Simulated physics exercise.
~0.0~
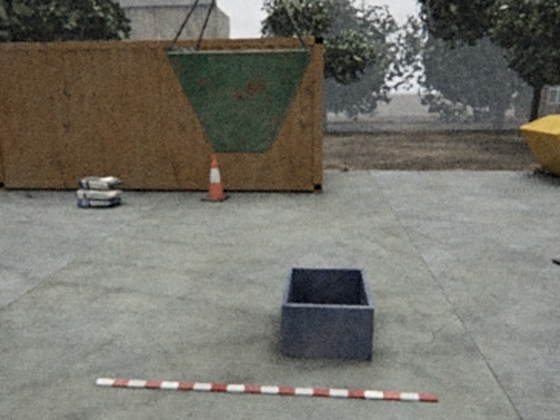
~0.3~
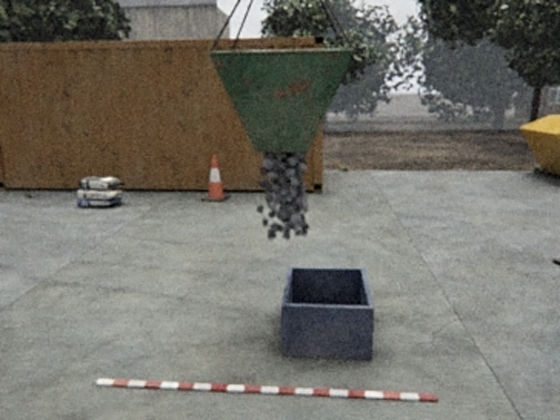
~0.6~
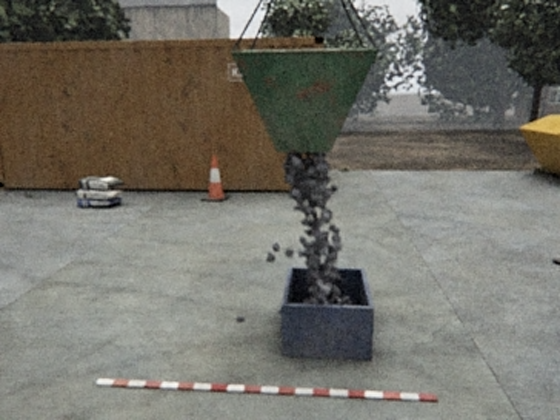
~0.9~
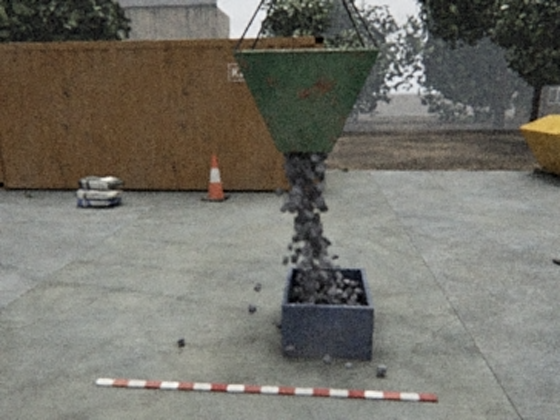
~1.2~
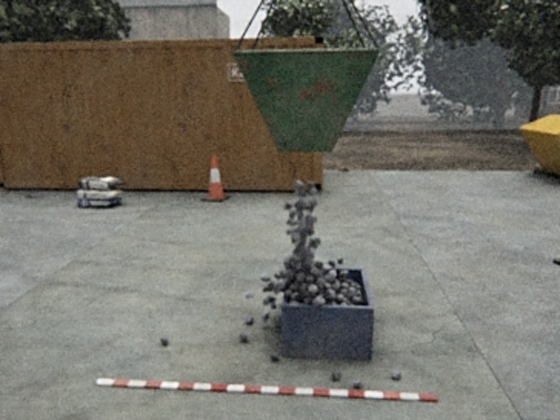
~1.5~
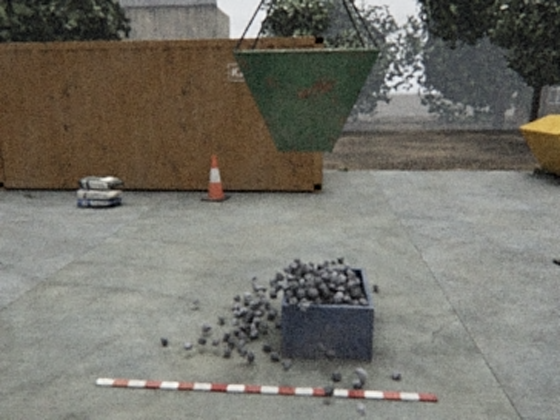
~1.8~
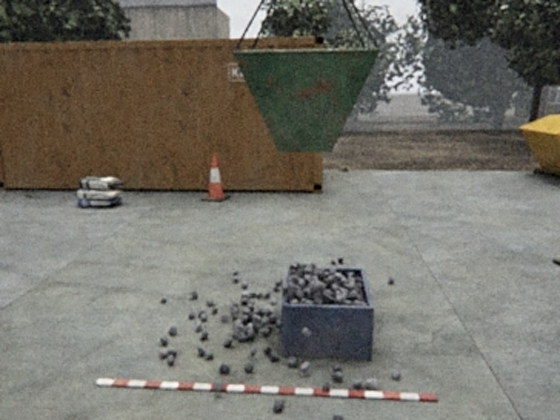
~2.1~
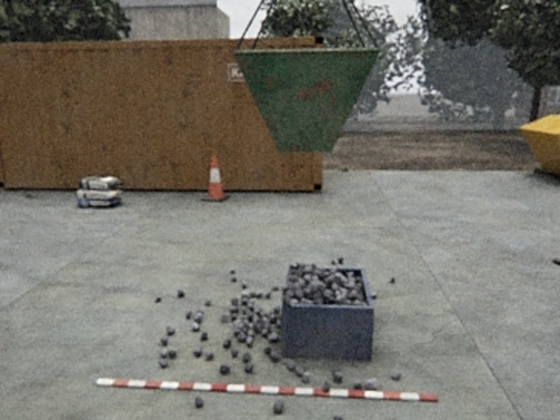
In this clip, a green skip hanging from a crane moves right over a concrete yard, releasing dark grey stones that pour into a blue-grey bin until it is heaped; some spill and scatter, mostly to the left, while most finally rest inside the bin.
